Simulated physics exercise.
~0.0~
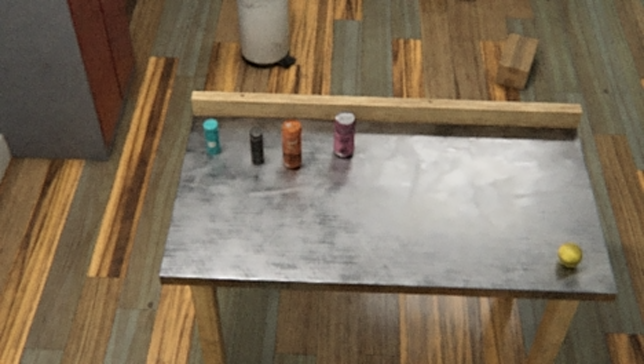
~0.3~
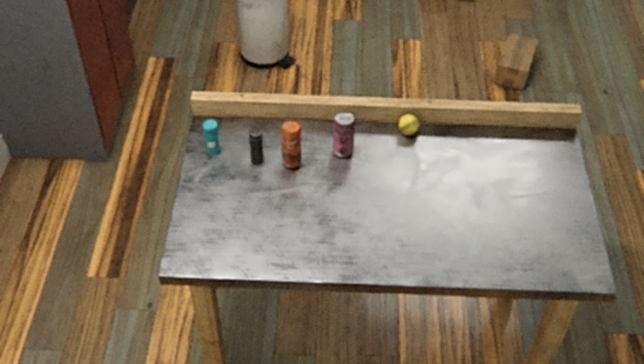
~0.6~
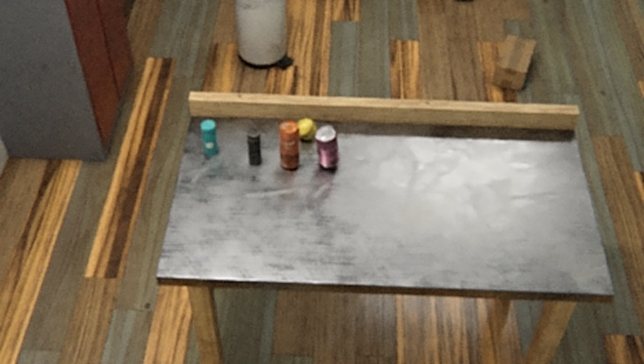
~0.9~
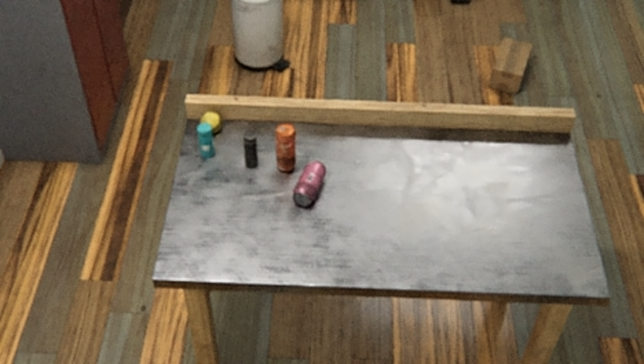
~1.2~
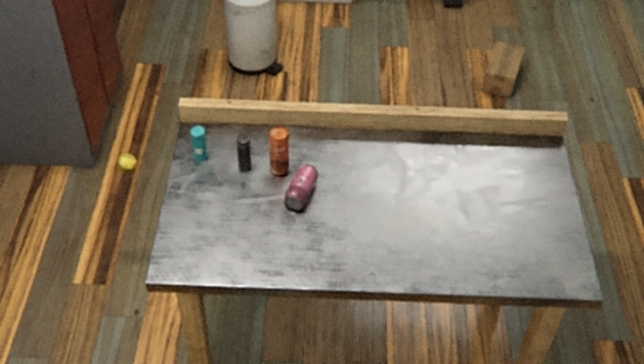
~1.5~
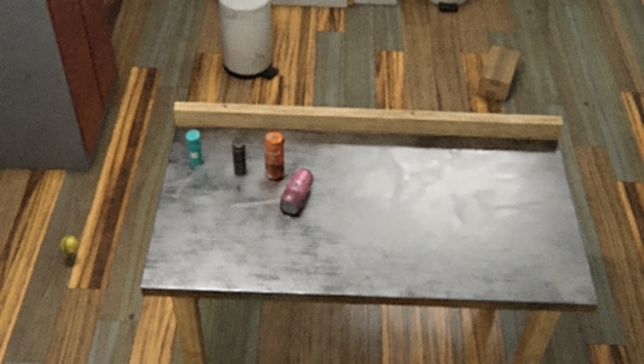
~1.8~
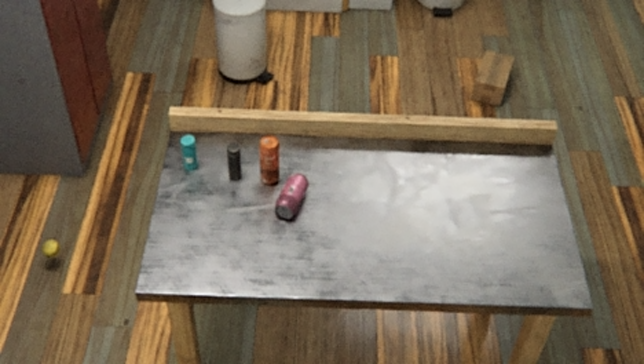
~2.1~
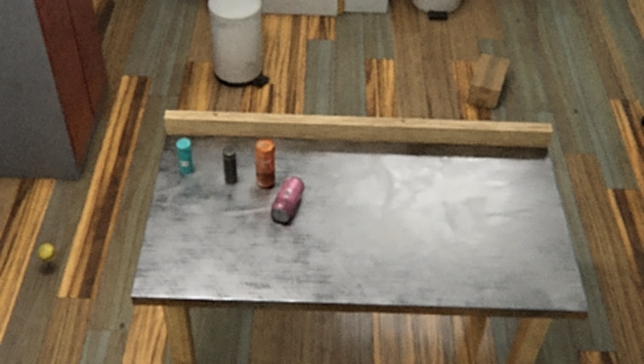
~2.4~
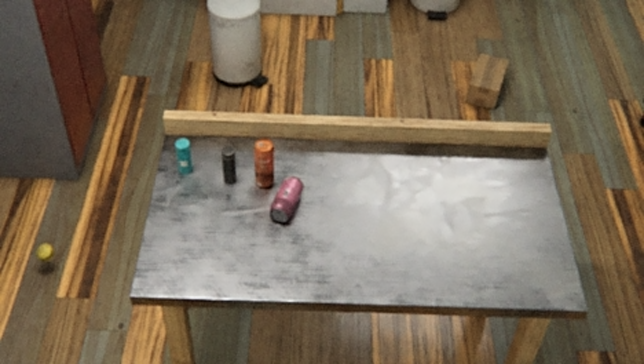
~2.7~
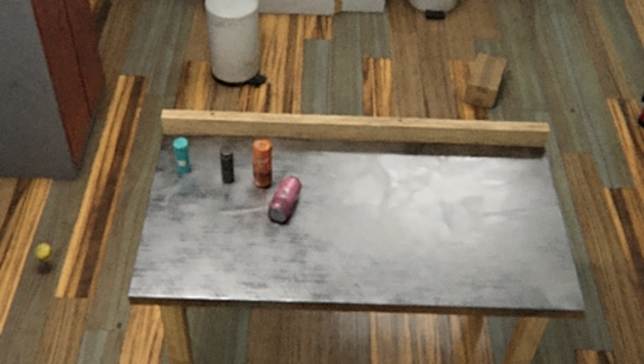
A yellow ball rolled across the table to the wooden strip at the back, then ran left along it, knocking over the pink can before dropping off the left side onto the floor, while the orange, black and turquoise containers stayed standing.
